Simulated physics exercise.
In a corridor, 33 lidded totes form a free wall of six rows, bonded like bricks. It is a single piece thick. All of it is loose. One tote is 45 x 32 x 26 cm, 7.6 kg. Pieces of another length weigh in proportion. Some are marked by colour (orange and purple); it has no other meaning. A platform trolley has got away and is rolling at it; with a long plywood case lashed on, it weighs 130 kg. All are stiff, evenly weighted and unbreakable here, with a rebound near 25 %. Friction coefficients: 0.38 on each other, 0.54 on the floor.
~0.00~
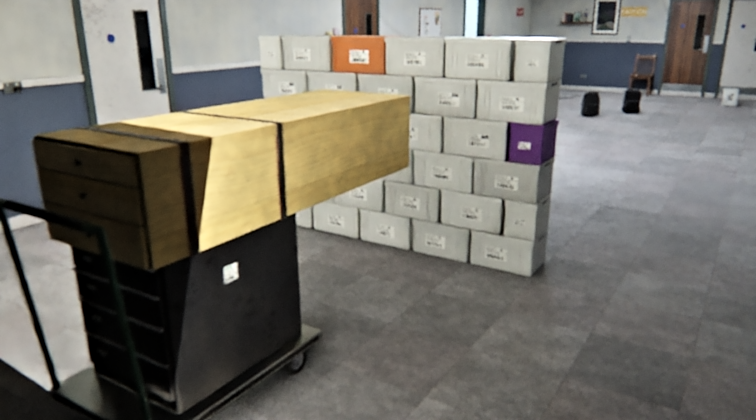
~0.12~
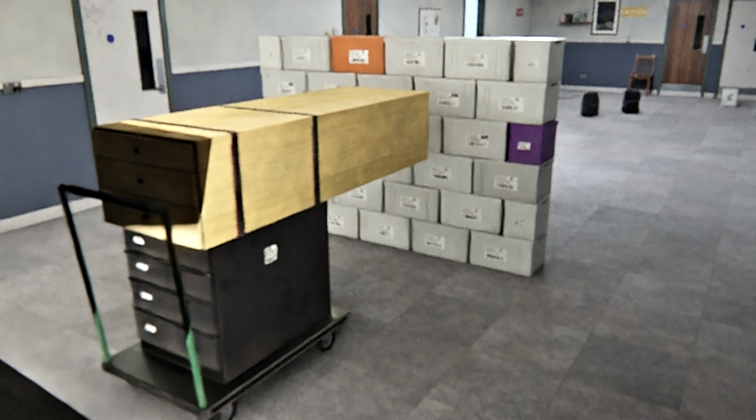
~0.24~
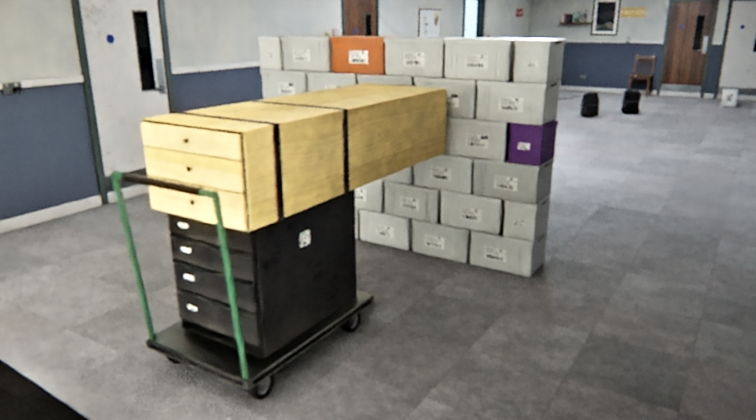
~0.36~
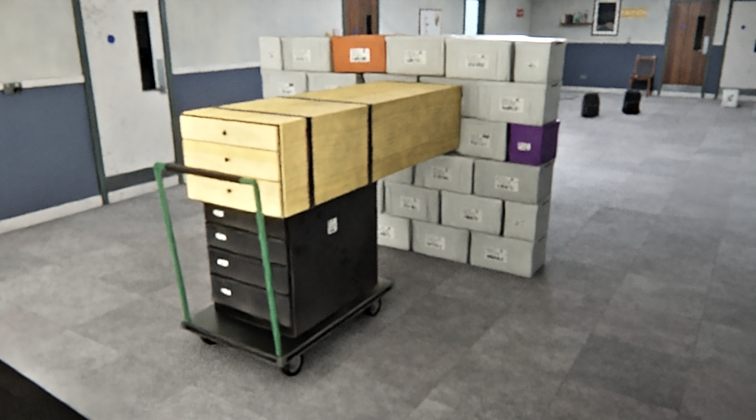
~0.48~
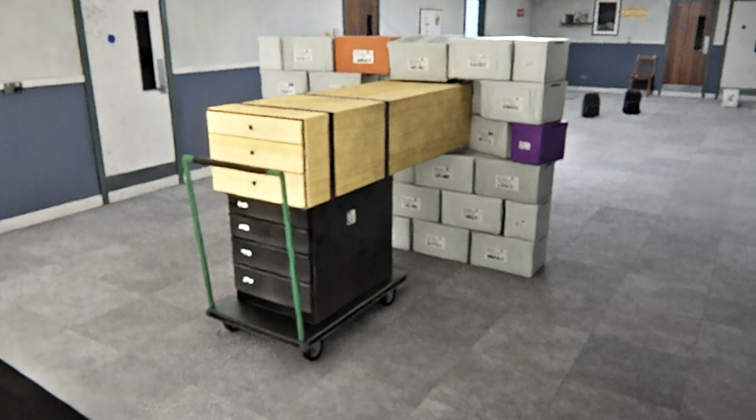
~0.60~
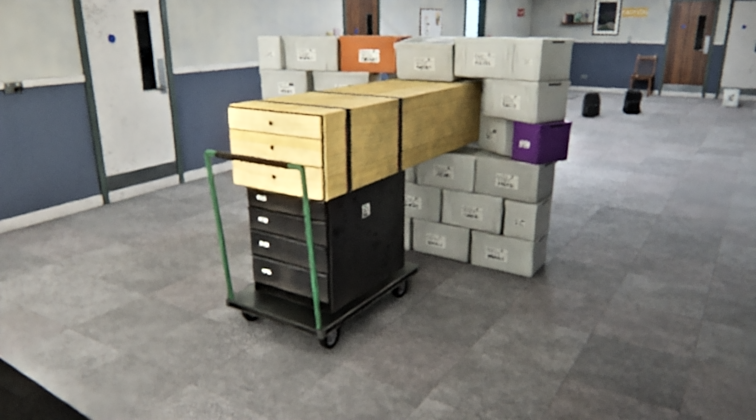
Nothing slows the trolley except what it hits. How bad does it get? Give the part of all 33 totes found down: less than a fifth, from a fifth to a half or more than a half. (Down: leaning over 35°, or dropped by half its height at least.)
Between a fifth and a half of them.
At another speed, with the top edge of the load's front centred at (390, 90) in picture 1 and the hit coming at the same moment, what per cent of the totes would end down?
In that case about 0 per cent.
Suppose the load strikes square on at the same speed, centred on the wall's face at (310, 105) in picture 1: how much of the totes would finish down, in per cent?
Then about 30 per cent.
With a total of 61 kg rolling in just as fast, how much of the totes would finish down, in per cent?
In that case about 40 per cent.
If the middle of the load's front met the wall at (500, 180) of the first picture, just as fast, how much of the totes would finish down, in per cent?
In that case about 30 per cent.
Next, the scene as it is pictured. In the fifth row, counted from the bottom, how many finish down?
4 from that row.
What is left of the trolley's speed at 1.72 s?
Roughly 0.0 m/s.
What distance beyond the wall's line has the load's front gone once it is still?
Some 100 cm beyond.
After 0.86 s, load 61 cm past the wall's line, still rolling; 2 of the 33 totes down; orange tote 8° from how it stood; purple tote 3° from how it stood.
After 1.22 s, load 91 cm past the wall's line, still rolling; 11 of the 33 totes down; orange tote 43° from how it stood, 21 cm lower; purple tote 53 mm from its place.
After 1.72 s, load 1.02 m past the wall's line, stopped; 11 of the 33 totes down; orange tote on its side; purple tote 6 cm from its place.
In the end (2.9 s), load 1.02 m past the wall's line, stopped; 11 of the 33 totes down; orange tote on its side; purple tote 7 cm from its place. That is 33 per cent. From the last view, middles, orange tote near (426, 171), purple tote near (539, 143).
